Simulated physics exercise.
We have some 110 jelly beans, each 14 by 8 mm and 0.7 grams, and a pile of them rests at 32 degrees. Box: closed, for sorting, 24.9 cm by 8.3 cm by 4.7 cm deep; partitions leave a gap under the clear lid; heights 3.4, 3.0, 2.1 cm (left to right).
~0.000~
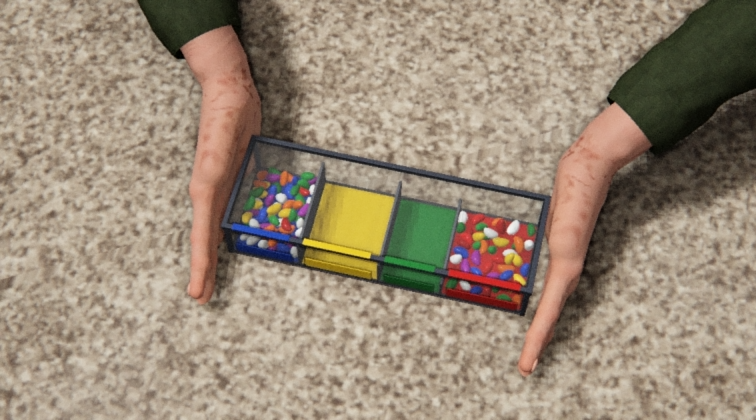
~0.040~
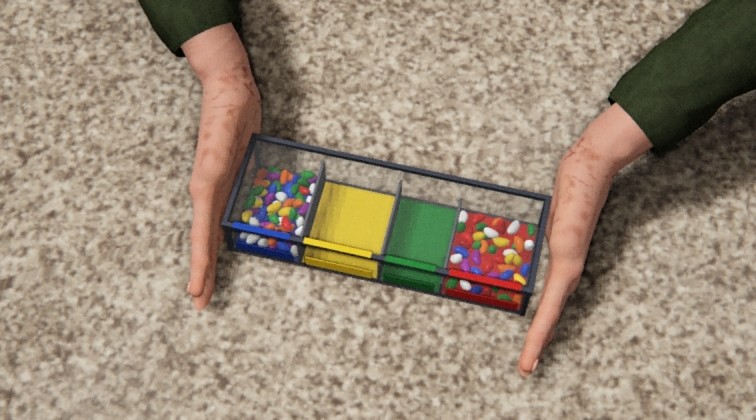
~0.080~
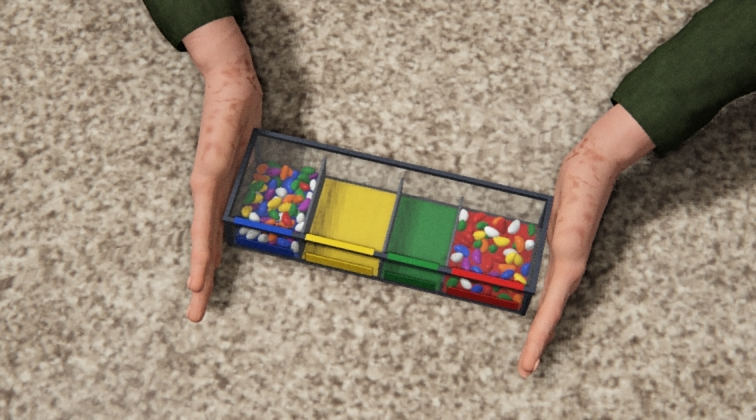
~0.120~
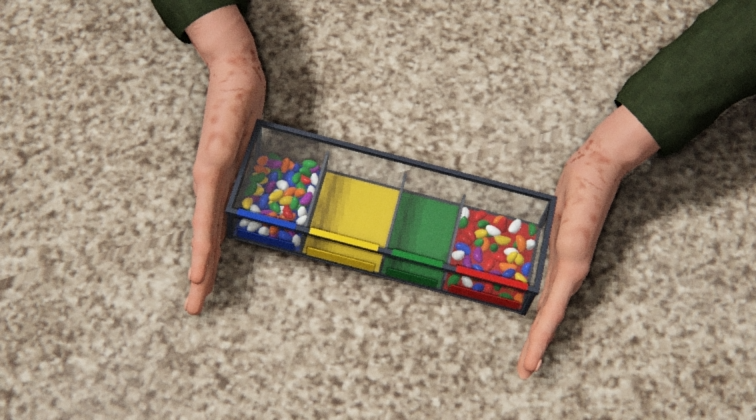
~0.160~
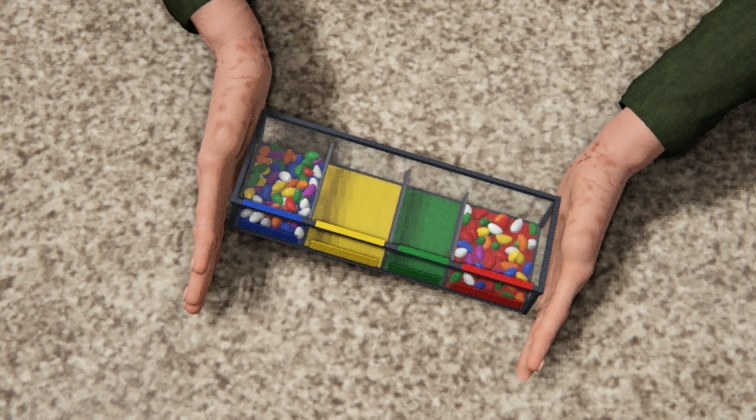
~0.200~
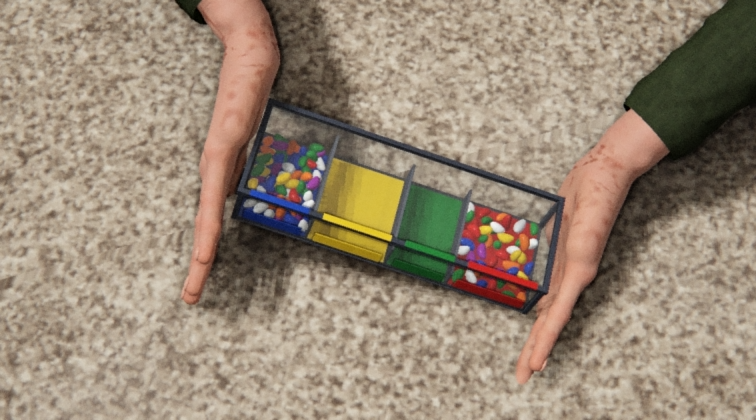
In the video, two hands hold the ends of a clear box with blue, yellow, green and red compartments, jelly beans in the blue and red ones, and gradually tilt it, raising its left end slightly.
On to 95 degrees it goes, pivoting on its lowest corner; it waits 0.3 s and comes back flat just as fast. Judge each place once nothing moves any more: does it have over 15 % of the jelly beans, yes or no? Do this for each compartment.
Red: Yes, blue: Yes, green: No, yellow: No.
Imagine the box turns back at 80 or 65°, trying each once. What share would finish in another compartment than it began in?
Some 15 and 5 per cent.
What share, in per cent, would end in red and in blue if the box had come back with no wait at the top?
In per cent: Red 60, blue 35.
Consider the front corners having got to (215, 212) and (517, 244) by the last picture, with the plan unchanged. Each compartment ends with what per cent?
In the end red holds 5 %, blue holds 65 %, green holds 20 % and yellow holds 10 %.
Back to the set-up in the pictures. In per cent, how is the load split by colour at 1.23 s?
Red 50; blue 40; green 5; yellow 10.
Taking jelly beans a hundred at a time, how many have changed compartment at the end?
Share changed: Approx. 30 %.
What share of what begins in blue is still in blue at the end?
Something like 50 in a hundred.
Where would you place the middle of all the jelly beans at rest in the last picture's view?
My guess is close to (493, 248).
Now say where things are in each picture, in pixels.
In the first frame, box tilt 0 degrees, front corners at (227, 225) and (528, 289); red 40 %, blue 60 %.
In the second frame, box tilt 1 degrees, front corners at (227, 223) and (528, 289).
In the third frame, box tilt 3 degrees, front corners at (229, 218) and (530, 289).
In the fourth frame, box tilt 6 degrees, front corners at (232, 210) and (534, 289), lowest corner right back.
In the fifth frame, box tilt 10 degrees, front corners at (237, 199) and (539, 288), lowest corner right back.
In the sixth frame, box tilt 14 degrees, front corners at (243, 189) and (543, 288), lowest corner right back; red 40 %, blue 60 %. The box's pace is about 95 degrees a second.
After 1.23 s, tilt 95 degrees; red 50 %, blue 40 %, green 5 %, yellow 10 %.
Then, at 1.92 s, tilt 50 degrees; red 65 %, blue 30 %, yellow 5 %.
After 2.64 s, tilt 0 degrees; red 65 %, blue 30 %, yellow 5 %.
In the end, at 3.2 s, red 65 %, blue 30 %, green 0 %, yellow 5 %.
